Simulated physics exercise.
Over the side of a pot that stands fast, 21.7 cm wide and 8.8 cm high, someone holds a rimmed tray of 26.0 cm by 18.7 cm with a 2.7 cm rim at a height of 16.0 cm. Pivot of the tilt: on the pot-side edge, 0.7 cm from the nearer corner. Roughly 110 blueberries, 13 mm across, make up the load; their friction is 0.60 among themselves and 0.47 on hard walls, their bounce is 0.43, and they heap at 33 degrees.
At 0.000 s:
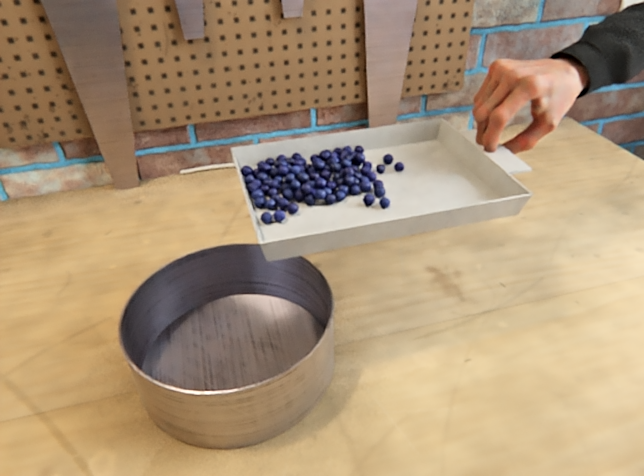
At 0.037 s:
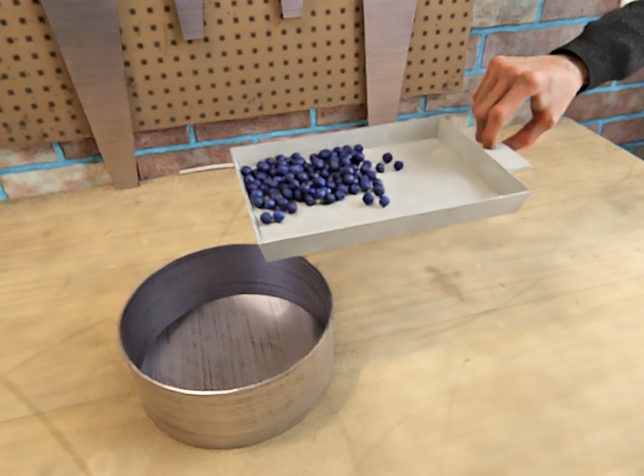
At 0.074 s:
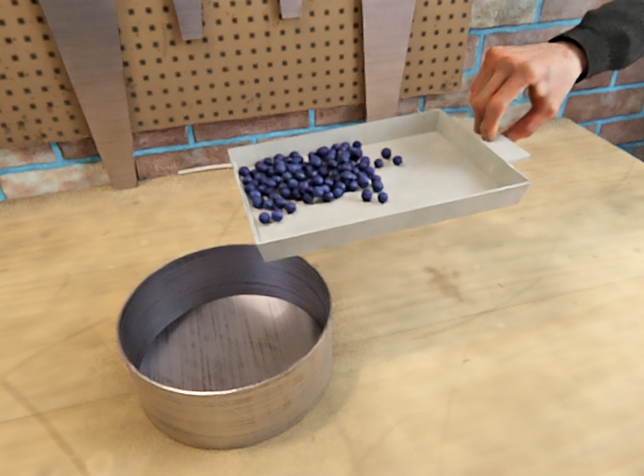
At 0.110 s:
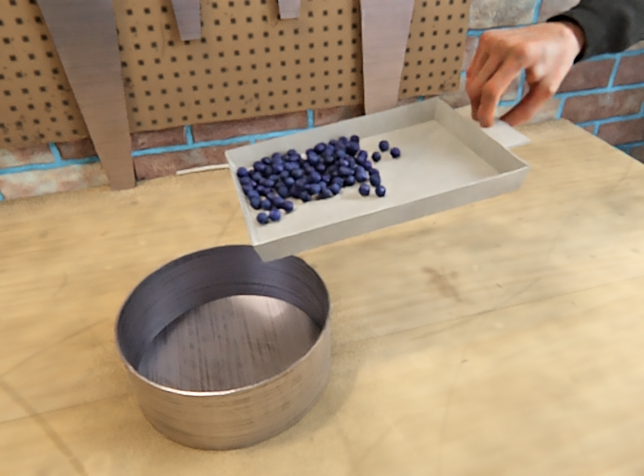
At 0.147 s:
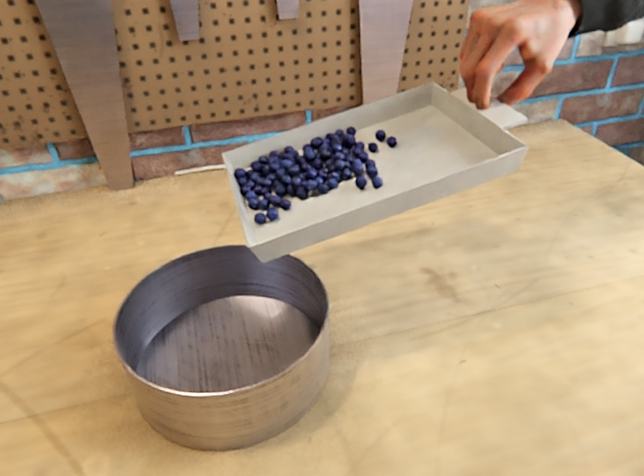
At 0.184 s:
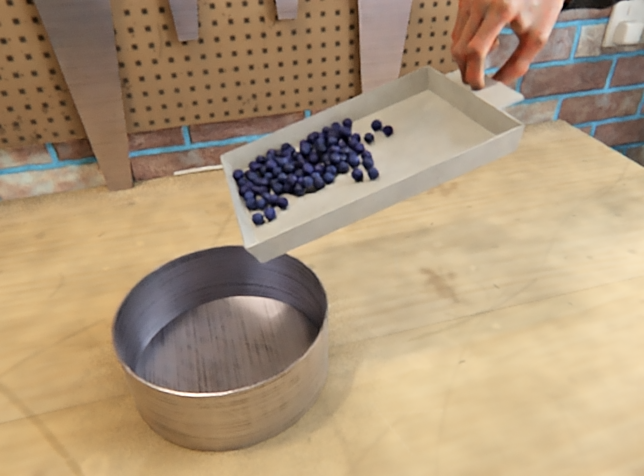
We see a hand holding a pale rimmed tray with a cluster of dark blue berries above a round metal pot on a wooden table, then raising the tray's right end so it slants down toward the left.
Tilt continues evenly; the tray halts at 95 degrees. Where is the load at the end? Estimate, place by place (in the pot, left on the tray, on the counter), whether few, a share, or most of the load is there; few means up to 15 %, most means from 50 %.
My estimate: Pot: Most, left on the tray: Few, counter: A share.
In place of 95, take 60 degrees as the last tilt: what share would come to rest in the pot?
Estimated share: About 5 %.
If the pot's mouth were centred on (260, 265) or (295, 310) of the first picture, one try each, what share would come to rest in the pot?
In order, about 90 and about 25 per cent.
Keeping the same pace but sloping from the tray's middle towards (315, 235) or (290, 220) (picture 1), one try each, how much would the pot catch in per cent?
Roughly 95 % for the first direction, roughly 95 % for the second.
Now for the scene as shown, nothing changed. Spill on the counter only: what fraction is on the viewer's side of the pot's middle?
Share: Some 0 %.
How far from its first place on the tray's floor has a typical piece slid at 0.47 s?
2 cm.
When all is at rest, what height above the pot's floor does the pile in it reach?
It stands at some 2.0 cm.
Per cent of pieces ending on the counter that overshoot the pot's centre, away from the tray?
About 70 per cent.
Then, at 0.47 s, tilt 56 degrees; the tray holds 100 %, the pot 0 %.
After 0.66 s, tilt 82 degrees; the tray holds 95 %, the pot 0 %.
Then, at 0.96 s, tilt 95 degrees; the tray holds 25 %, the pot 40 %.
By 1.8 s all is still; pot 60 %, tray 0 %, counter 40 %.
